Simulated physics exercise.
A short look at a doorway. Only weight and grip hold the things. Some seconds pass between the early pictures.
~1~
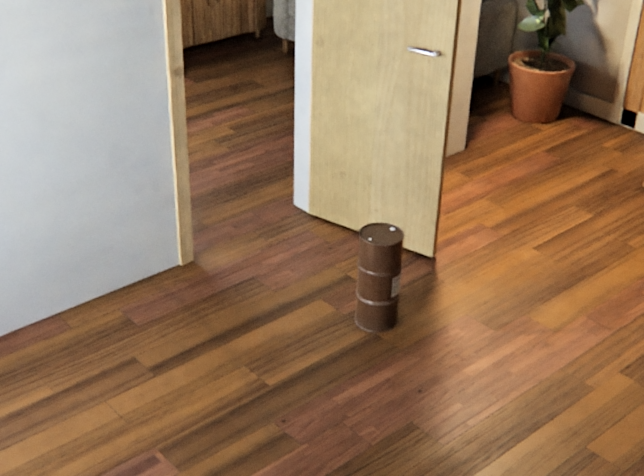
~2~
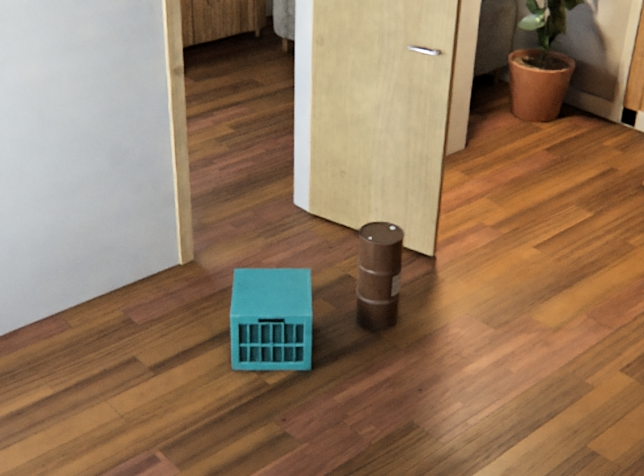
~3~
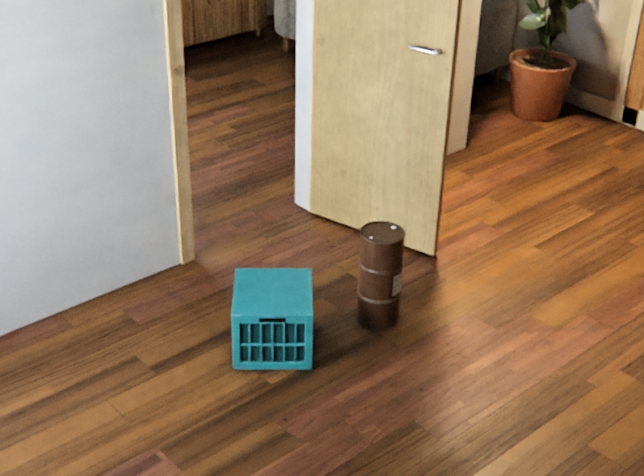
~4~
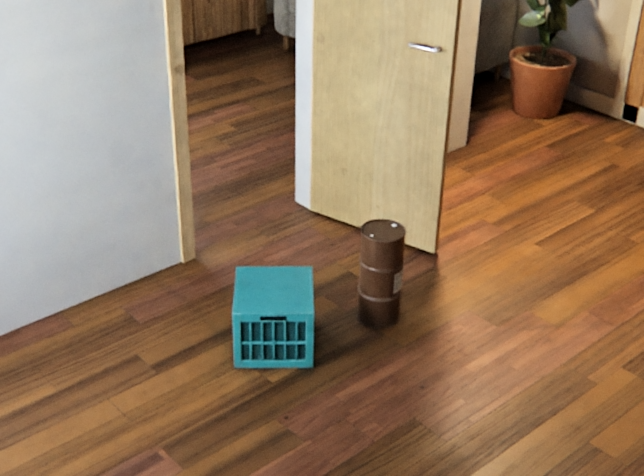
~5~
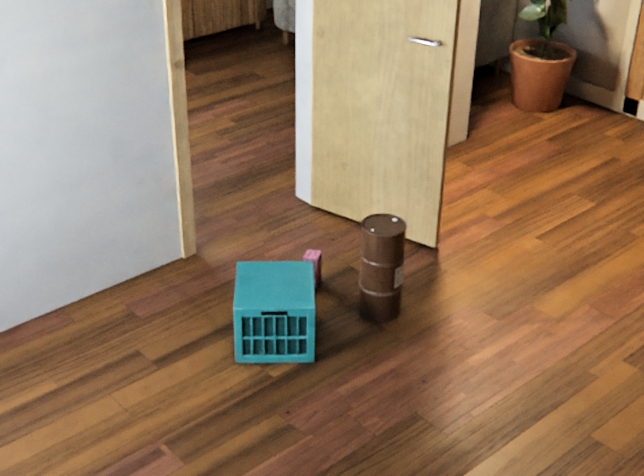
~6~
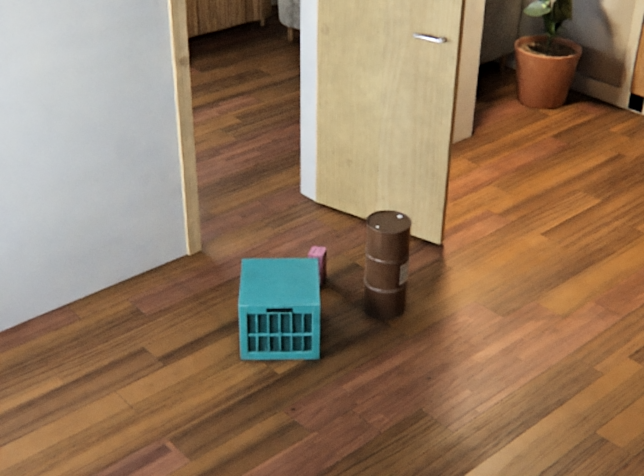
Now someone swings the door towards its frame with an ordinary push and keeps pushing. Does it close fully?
The door shuts.
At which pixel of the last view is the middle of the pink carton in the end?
Near (281, 269).
Then, 1.10 s later than the last frame, door at 76°.
Then, 1.90 s later than the last frame, door at 46°; pink carton moved about its own width near (300, 268).
Then, 2.50 s later than the last frame, door at 24°; pink carton moved well along near (281, 269).
When it is over, door at 0°; moved from the start, pink carton; the other 2 as before. End places, in pixels of the last picture, pink carton near (281, 269).
